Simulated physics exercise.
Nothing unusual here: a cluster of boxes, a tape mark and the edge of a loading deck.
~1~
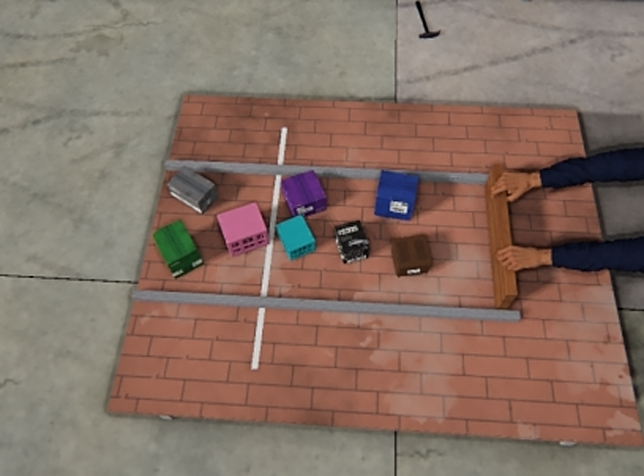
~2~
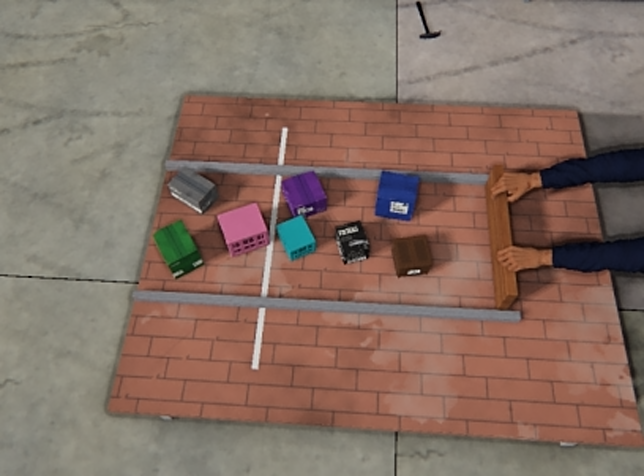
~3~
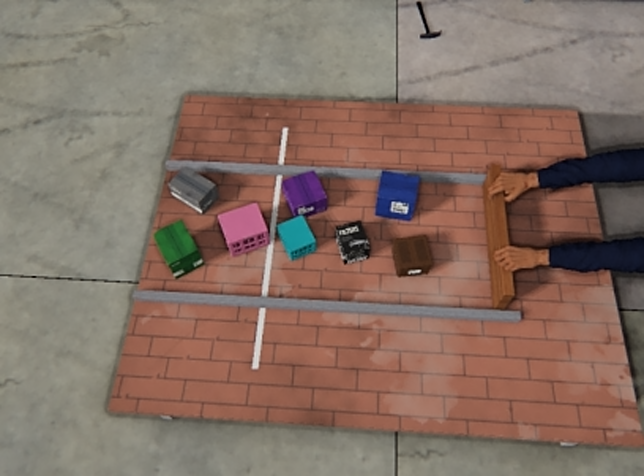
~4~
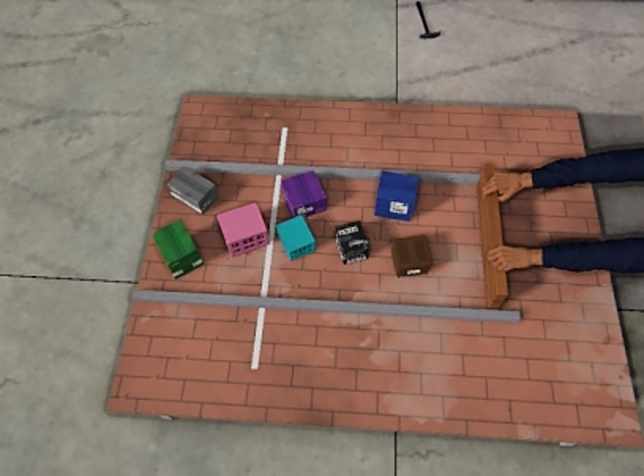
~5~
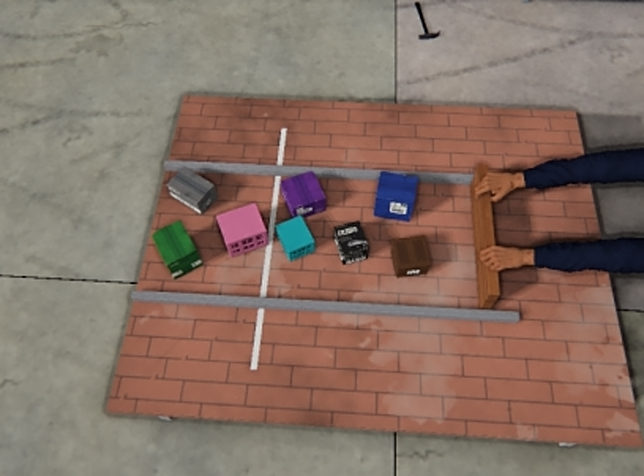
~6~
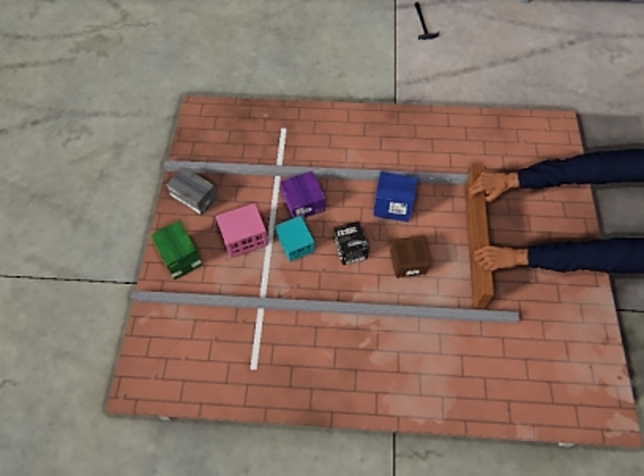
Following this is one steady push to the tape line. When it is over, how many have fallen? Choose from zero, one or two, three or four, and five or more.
When it is over, zero have fallen.
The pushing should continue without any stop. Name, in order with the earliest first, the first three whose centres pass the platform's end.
Pink crate, grey box, turquoise crate.
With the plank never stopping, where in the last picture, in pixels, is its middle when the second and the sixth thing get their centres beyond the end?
At (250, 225) for the second, at (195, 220) for the sixth.
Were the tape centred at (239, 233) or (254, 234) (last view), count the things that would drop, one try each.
It comes to 2, then 0.
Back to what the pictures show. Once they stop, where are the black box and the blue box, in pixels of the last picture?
The one named first is at (223, 237), the next at (255, 192).
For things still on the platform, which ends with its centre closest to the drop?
That would be the pink crate.
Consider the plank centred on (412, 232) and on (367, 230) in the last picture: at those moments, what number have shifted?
The first number is 2, the next one 4.
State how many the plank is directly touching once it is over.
It's touching 2 at the end.
Early on, none off yet; green box at rest near (177, 250); grey box at rest near (192, 191); pink crate at rest near (243, 231).
A while later, none off yet; green box travelled a little near (169, 253); grey box at rest near (192, 191); pink crate travelled about its own width near (201, 224).
Finally, the number that fall off is zero.
